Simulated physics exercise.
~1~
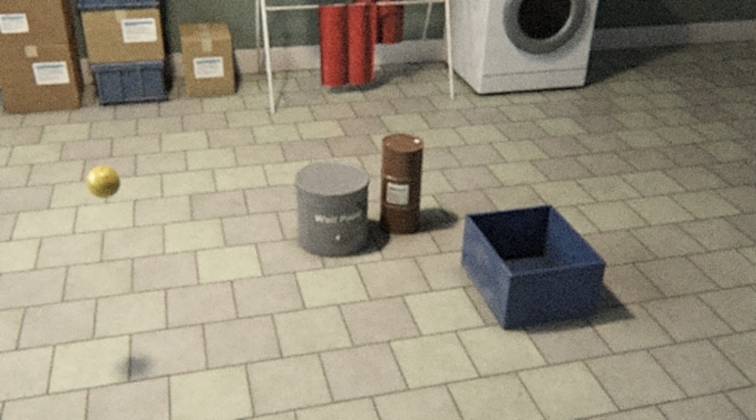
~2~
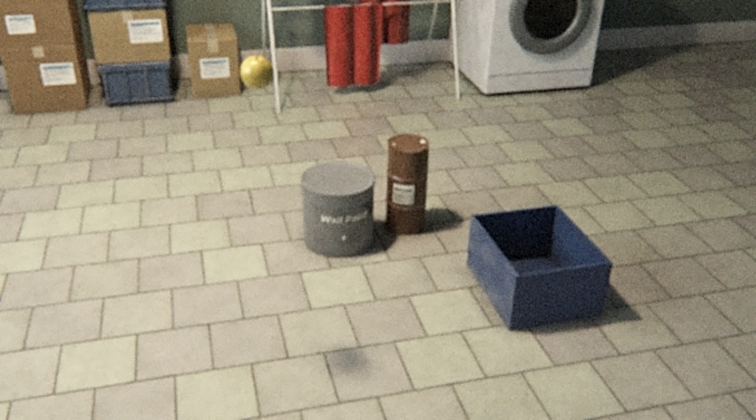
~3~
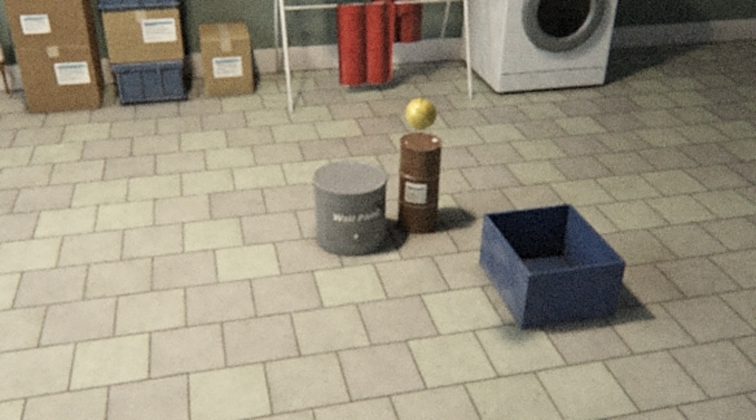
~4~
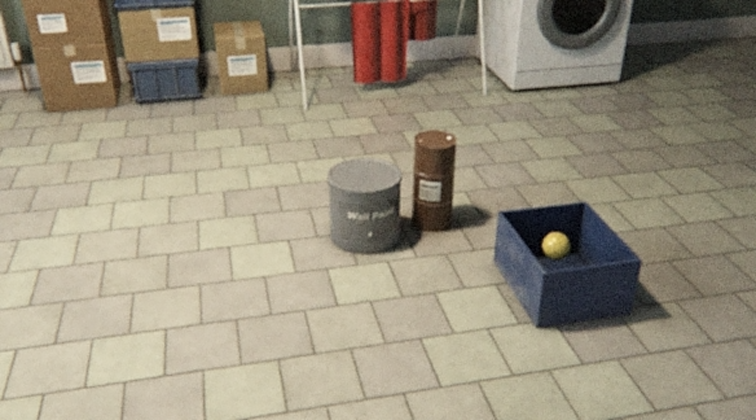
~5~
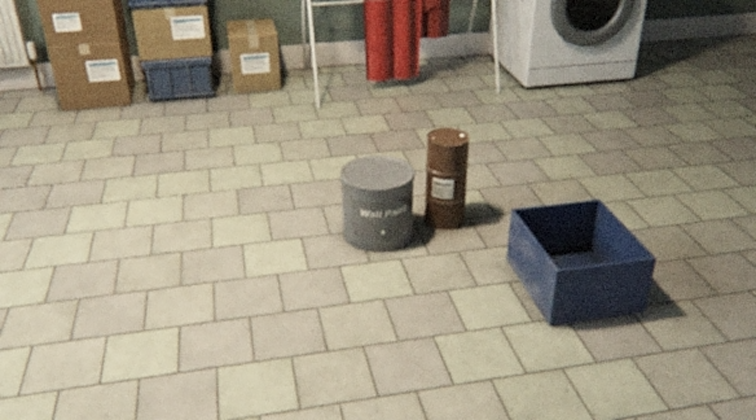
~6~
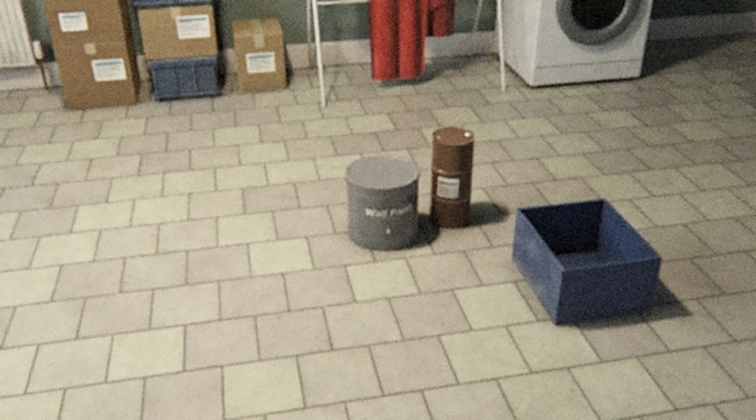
A yellow apple is in the air on the left above a tiled floor, where a grey pail, a brown canister and an open blue box stand. It rises to the right, passing in front of the cardboard boxes by the wall, then travels on above the brown canister. From there it drops to the right and enters the blue box. The apple then sinks out of sight behind the box's sides as the view shifts slightly left. It does not come back out, and the pail and canister remain standing where they were.
